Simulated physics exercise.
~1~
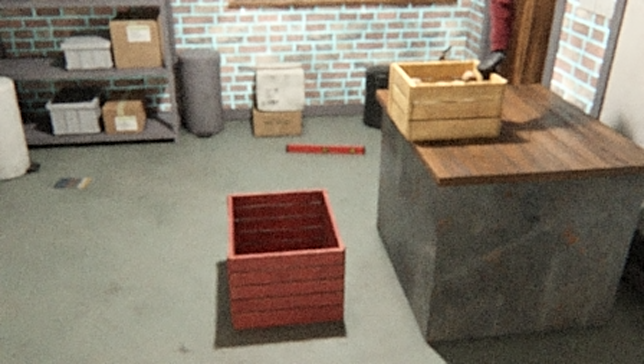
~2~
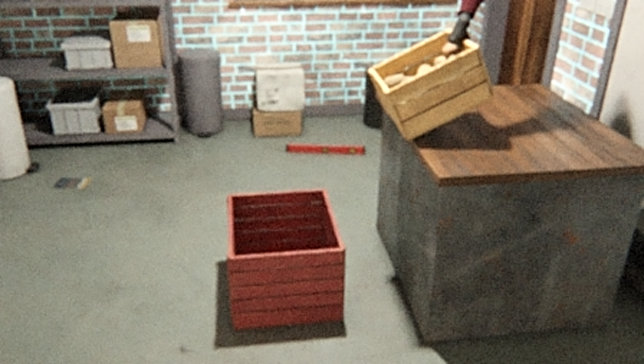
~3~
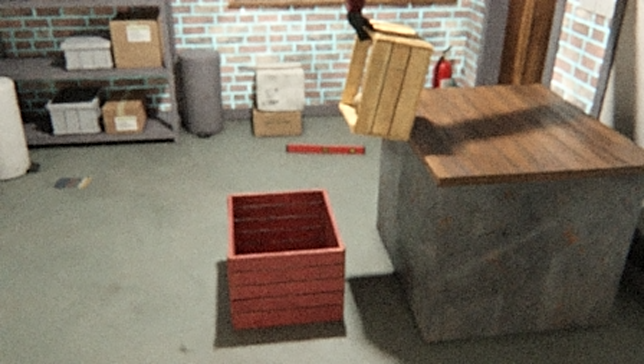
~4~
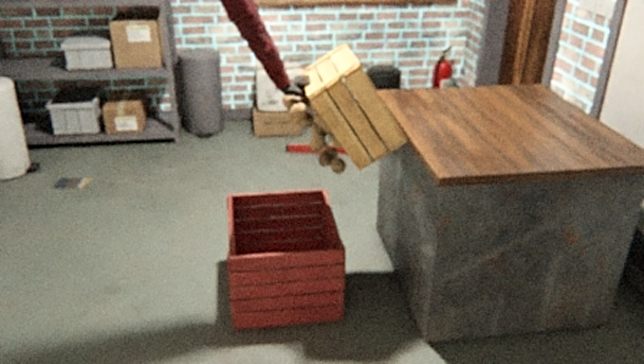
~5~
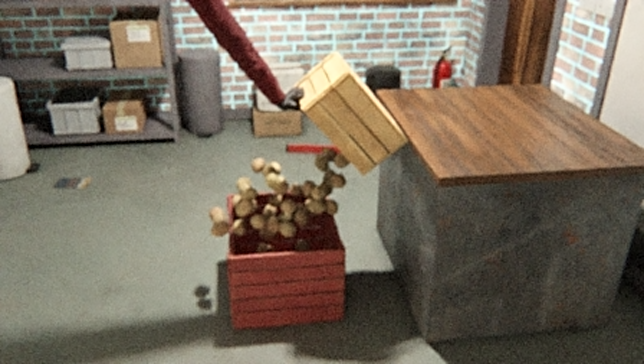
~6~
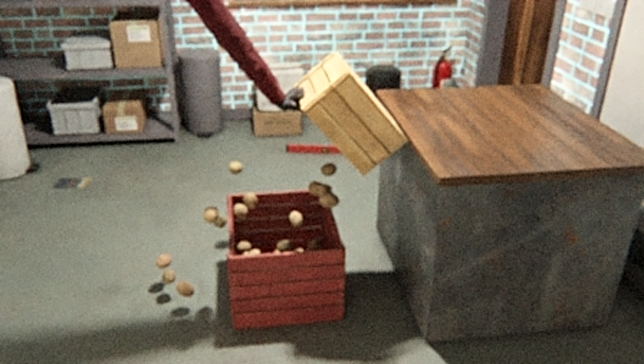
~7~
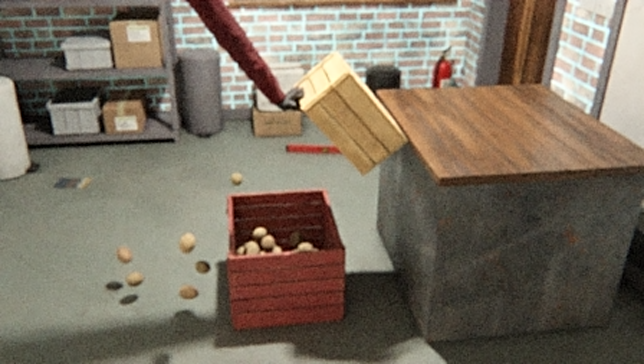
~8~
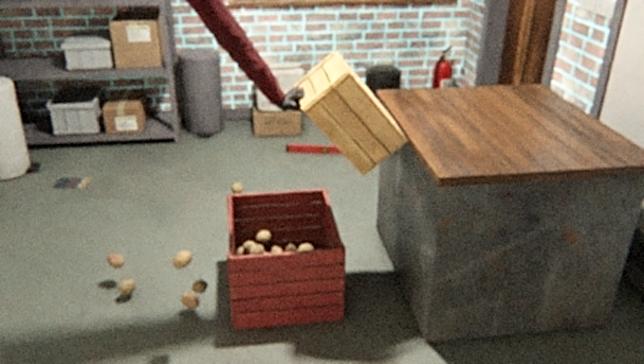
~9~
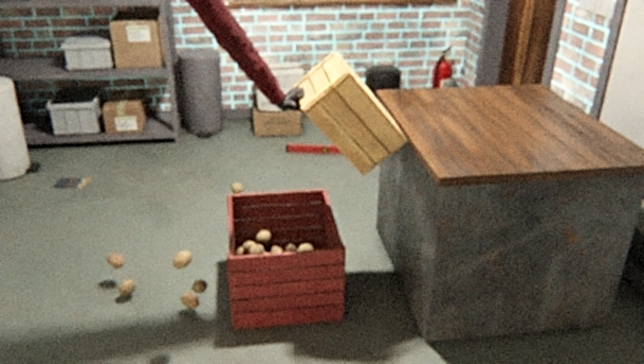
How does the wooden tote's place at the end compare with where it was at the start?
At the start the tote sits upright on the left end of the bench top. By the end it is farther left and slightly lower, held tipped over just off the bench's left edge.
